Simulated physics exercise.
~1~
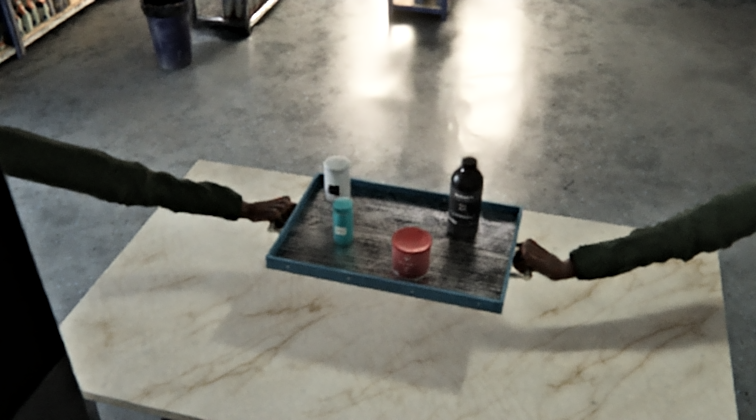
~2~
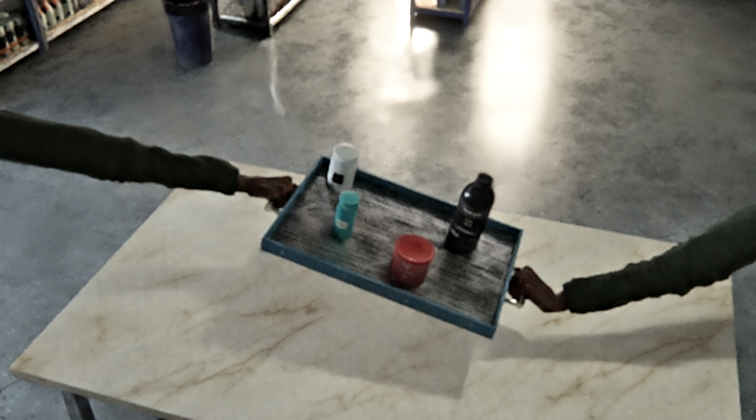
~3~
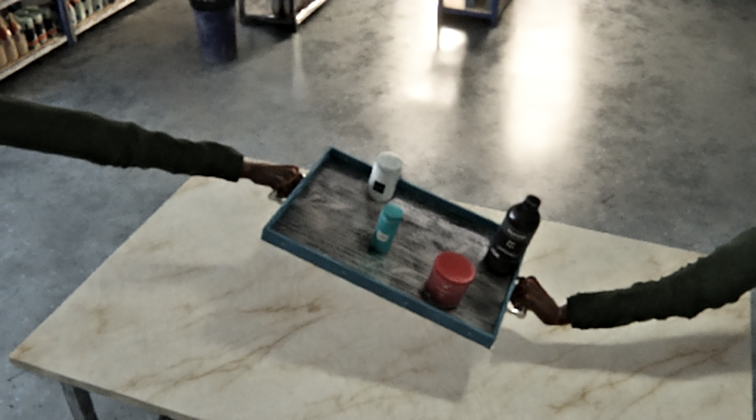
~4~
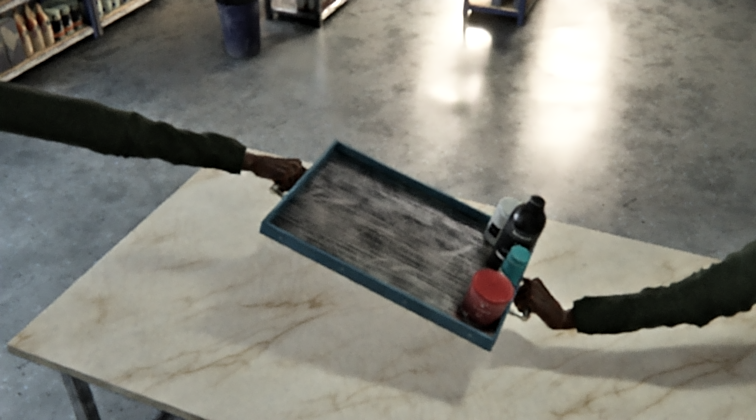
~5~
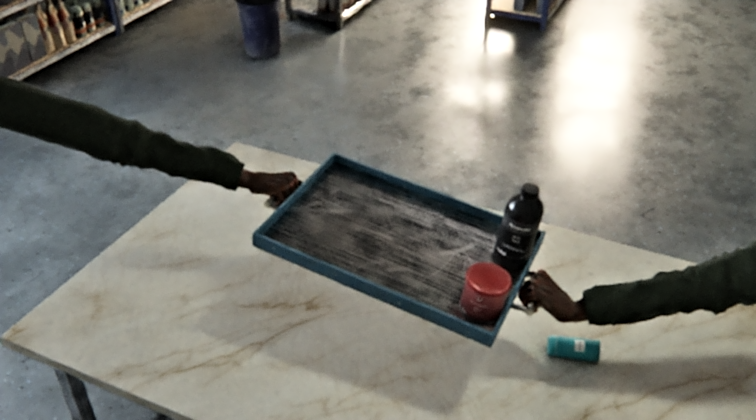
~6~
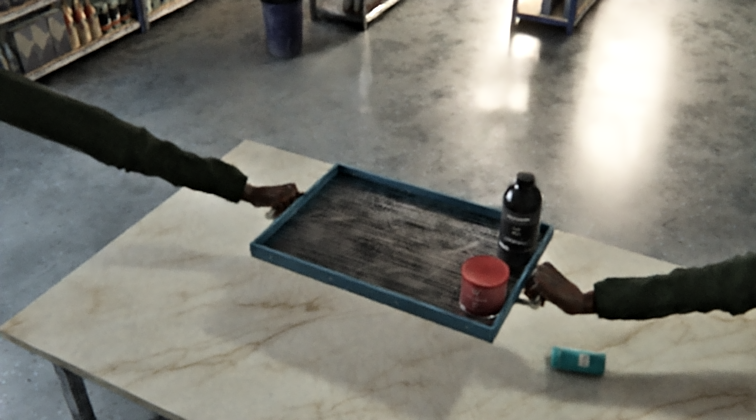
A blue-rimmed tray is held by two hands in dark green sleeves above a pale, brown-veined table, seen from above in a room with a shiny grey floor. On it stand a white jar and a turquoise shaker at left, a red tin near the front and a black bottle at right. The tray tips right edge down, and the things lean and slide right until they crowd that end. As it levels, the turquoise shaker lies on its side on the table and the white jar is out of sight. The red tin and black bottle remain upright at the tray's right end.
